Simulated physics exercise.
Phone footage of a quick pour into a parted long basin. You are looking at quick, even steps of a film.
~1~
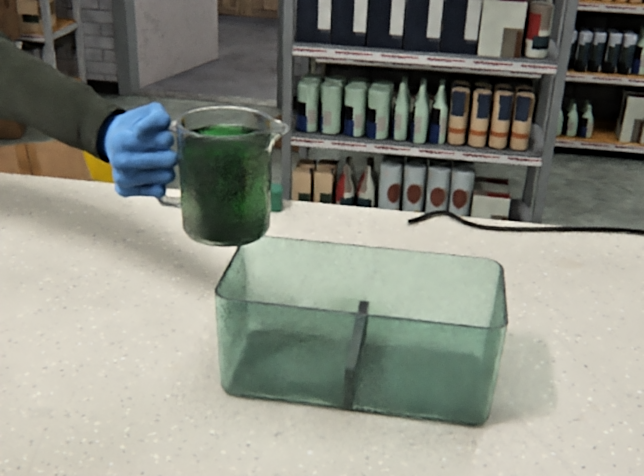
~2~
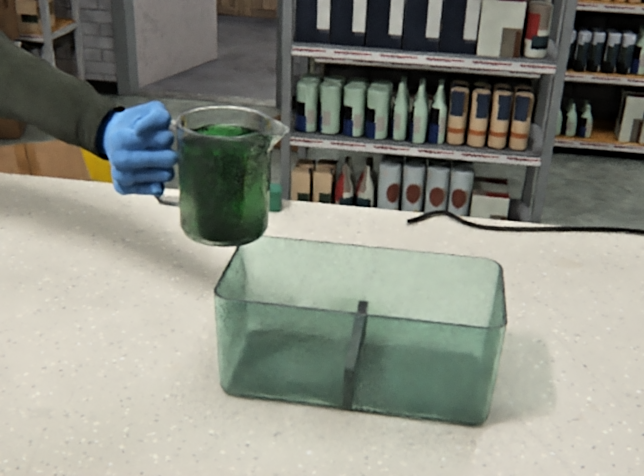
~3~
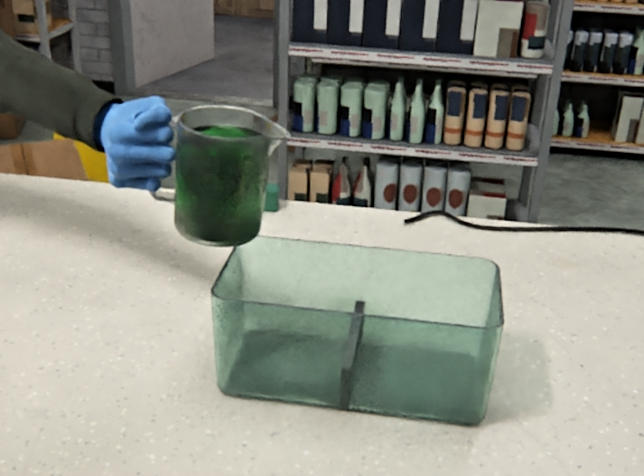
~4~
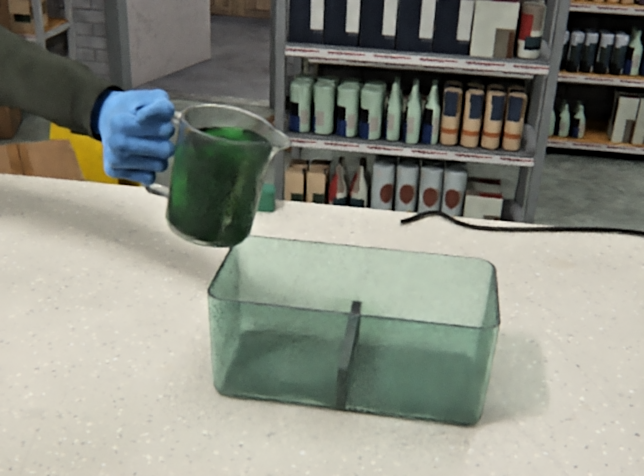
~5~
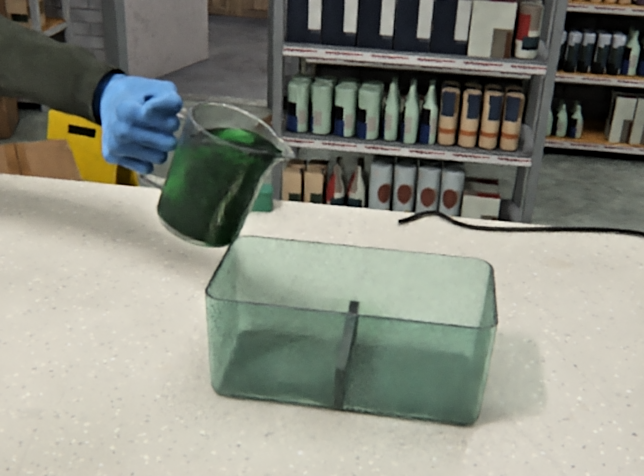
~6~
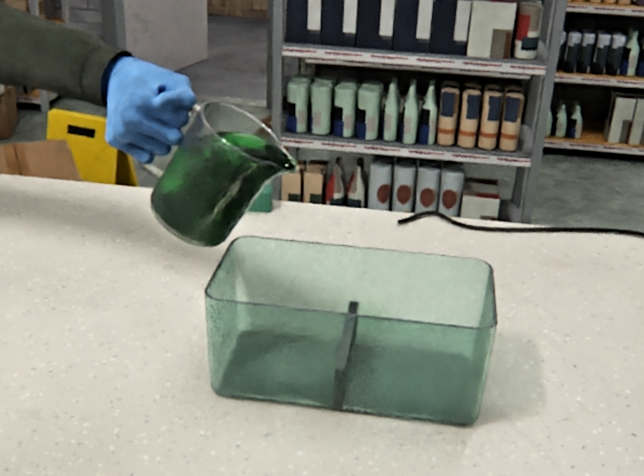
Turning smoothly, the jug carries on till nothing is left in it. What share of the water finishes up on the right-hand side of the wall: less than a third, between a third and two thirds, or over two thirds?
Less than a third.
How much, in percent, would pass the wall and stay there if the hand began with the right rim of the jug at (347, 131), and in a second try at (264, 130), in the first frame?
Roughly 95 % and 5 %.
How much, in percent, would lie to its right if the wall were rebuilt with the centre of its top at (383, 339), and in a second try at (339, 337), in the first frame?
Note - case one near 5 %, case two near 45 %.
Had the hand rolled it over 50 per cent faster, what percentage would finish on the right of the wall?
5 per cent or thereabouts.
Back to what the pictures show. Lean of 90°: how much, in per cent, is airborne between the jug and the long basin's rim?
I'd reckon some 15 per cent.
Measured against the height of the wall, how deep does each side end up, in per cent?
60 per cent for the left part, 10 for the right.
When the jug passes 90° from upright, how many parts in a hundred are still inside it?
I'd reckon near 65 percent is still held at that tilt.
A moment on, the jug is tipped on its side and 63 per cent is still to pour, 14 is left of the wall and 6 right of it.
Next, the jug is tipped right over and 16 per cent is still to pour, 66 is left of the wall and 9 right of it.
Then the jug is tipped right over and 2 per cent is still to pour, 85 is left of the wall and 9 right of it.
Later the jug is tipped right over and 0 per cent is still to pour, 88 is left of the wall and 10 right of it.
In the end 88 per cent lies left of the wall, 10 right of it and 2 outside.
